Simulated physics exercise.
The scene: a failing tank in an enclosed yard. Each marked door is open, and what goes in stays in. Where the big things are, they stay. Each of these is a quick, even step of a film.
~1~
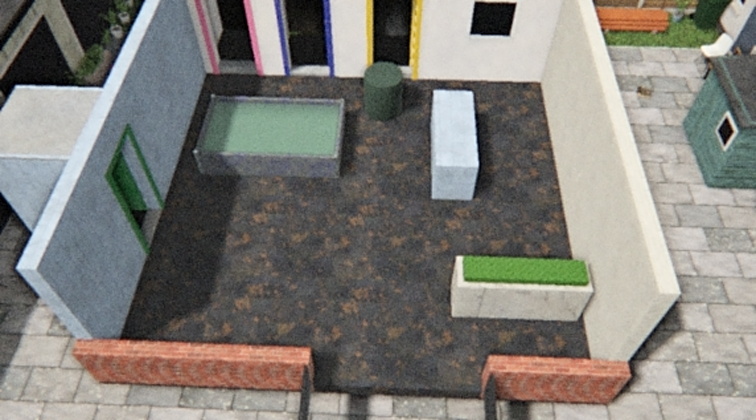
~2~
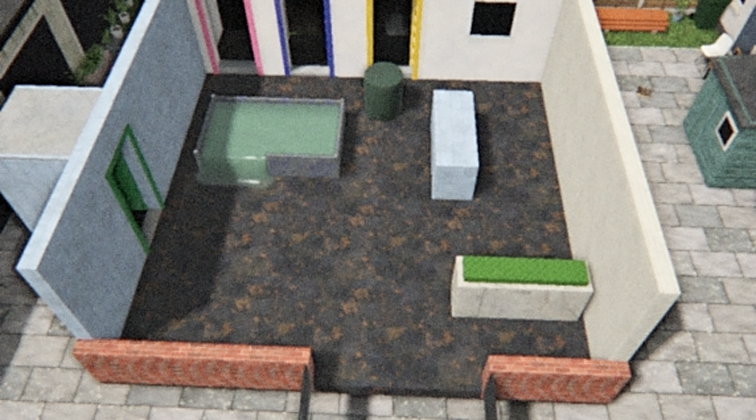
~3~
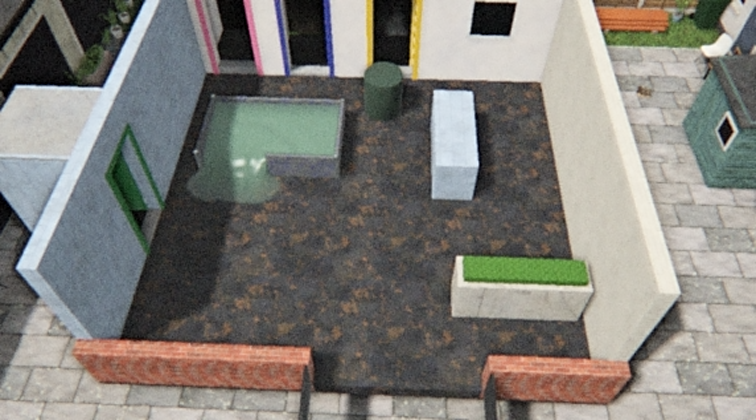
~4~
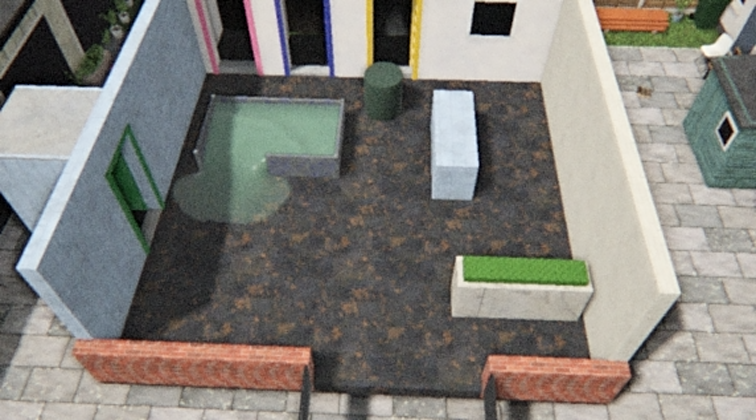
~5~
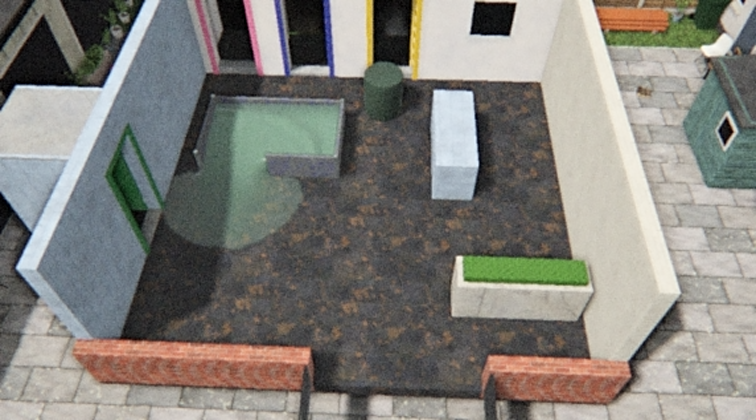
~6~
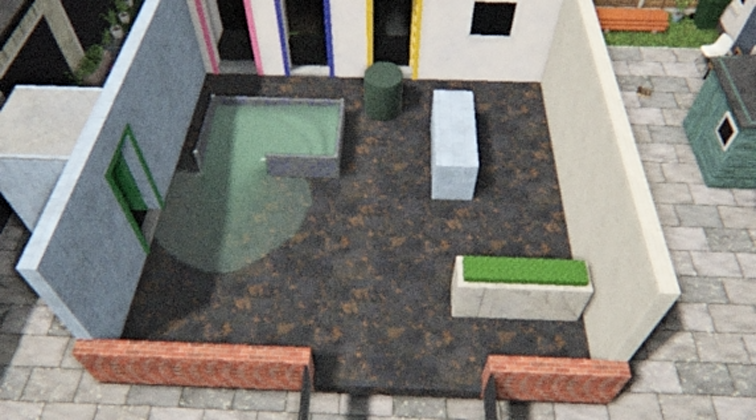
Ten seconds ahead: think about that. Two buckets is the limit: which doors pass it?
The pink door keeps the inflow to two buckets or less, the green door lets the inflow pass two buckets, the blue door keeps the inflow to two buckets or less, the yellow door keeps the inflow to two buckets or less.
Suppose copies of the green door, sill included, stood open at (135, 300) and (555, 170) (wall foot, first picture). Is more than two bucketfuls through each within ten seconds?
Log: Door one beats the mark; door two misses the mark.
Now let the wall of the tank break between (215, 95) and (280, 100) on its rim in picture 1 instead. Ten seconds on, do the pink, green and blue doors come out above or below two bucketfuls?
Note - pink door breaks the threshold; green door comes in lower; blue door breaks the threshold.
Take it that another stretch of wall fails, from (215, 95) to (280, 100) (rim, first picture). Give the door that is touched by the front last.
The answer is the green one.
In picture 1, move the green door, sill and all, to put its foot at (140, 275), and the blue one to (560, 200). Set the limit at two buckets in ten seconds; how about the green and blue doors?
Green: Gets flooded; blue: Does not flood.
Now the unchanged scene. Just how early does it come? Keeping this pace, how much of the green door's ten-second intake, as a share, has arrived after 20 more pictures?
Estimated share: About 70 %.
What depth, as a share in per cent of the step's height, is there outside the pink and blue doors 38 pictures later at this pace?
Near 0 and 0 in a hundred.
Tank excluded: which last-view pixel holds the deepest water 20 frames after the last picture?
Near (113, 361).
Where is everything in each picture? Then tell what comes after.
The first frame shows the water tank at (272, 129) is whole and still.
In the second frame, the front is at (200, 179), out from the gap at (236, 167).
In the third frame, the front is at (192, 186), out from the gap at (236, 168).
In the fourth frame, water pours out at (236, 168) and has run to (257, 219).
In the fifth frame, water pours out at (236, 168) and has run to (241, 245).
In the sixth frame, the front is at (230, 267), out from the gap at (236, 168).
A moment on, water covers 20 % of the floor; the pink door not reached, the green door under two buckets in, the blue door not reached, the yellow door not reached.
Next, water covers 25 % of the floor; the pink door not reached, the green door over two buckets in, the blue door not reached, the yellow door not reached.
Then, water covers 30 % of the floor; the pink door not reached, the green door far over two buckets in, the blue door not reached, the yellow door not reached.
Later, water covers 50 % of the floor; the pink door not reached, the green door far over two buckets in, the blue door not reached, the yellow door not reached.
In the end, water covers 65 % of the floor; the pink door not reached, the green door far over two buckets in, the blue door not reached, the yellow door not reached.
